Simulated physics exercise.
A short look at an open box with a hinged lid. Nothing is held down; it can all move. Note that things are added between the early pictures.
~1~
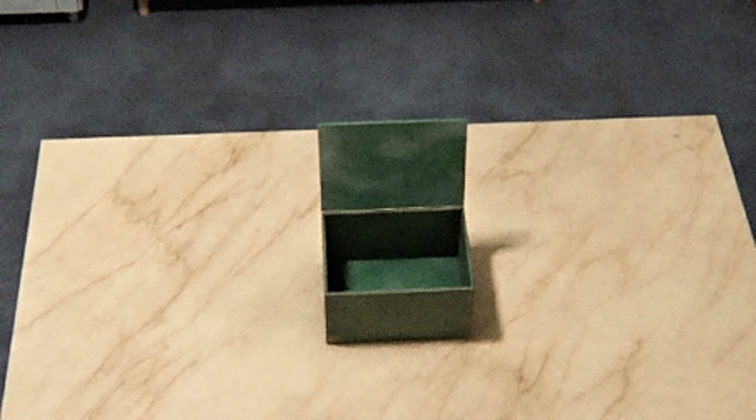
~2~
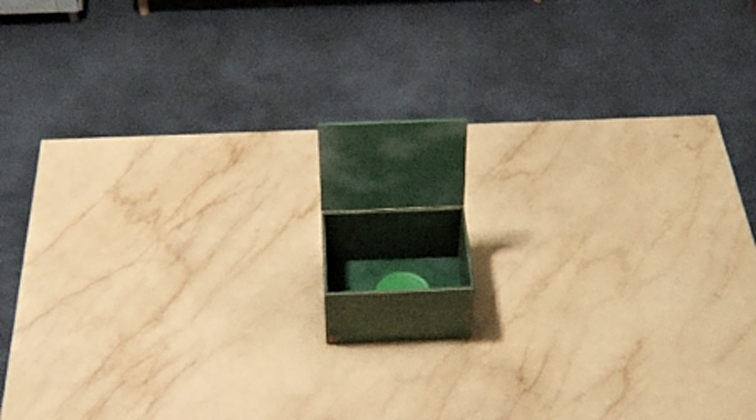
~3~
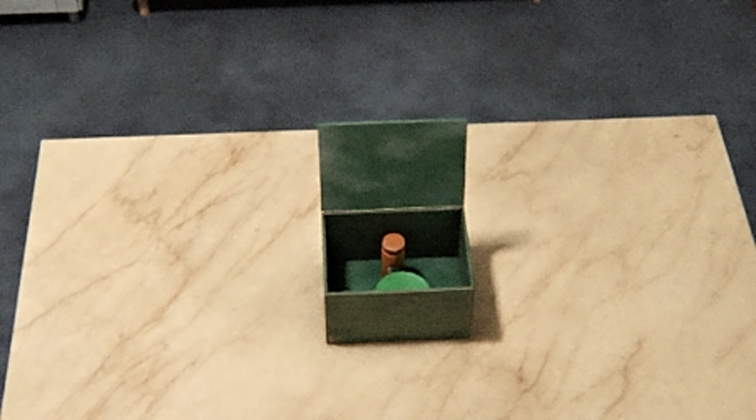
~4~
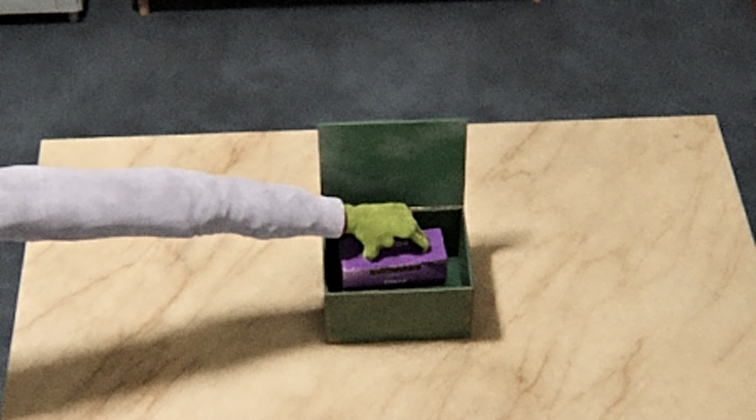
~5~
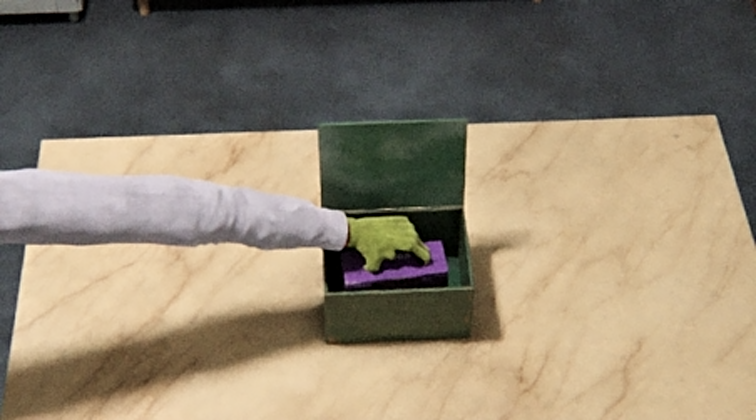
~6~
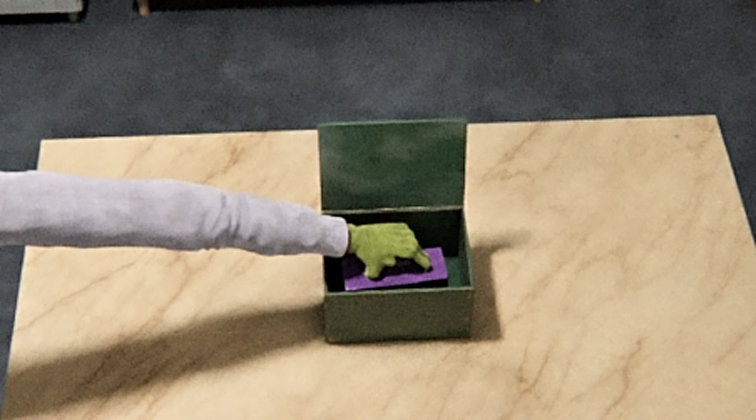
A green disc appears inside an open green box on a marbled tabletop, followed by an upright orange-brown cylinder behind it. Then a yellow-green hand on a pale-sleeved arm, extending from the left, holds a purple carton in the box and lowers it a short way inside.
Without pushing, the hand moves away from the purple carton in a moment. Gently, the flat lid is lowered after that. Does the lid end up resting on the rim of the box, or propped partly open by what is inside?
Comes to rest closed.
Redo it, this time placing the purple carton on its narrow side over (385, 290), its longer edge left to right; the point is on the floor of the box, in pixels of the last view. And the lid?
Packed like that, it goes down completely.
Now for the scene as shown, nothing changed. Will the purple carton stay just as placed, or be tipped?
The purple carton stays as placed.
Then, 1.50 s on from there, lid 69° above the rim.
Then, 1.80 s on from there, lid 31° above the rim.
In the end, lid shut; all 3 unmoved. At the end, from the last picture's camera, purple carton near (394, 282).
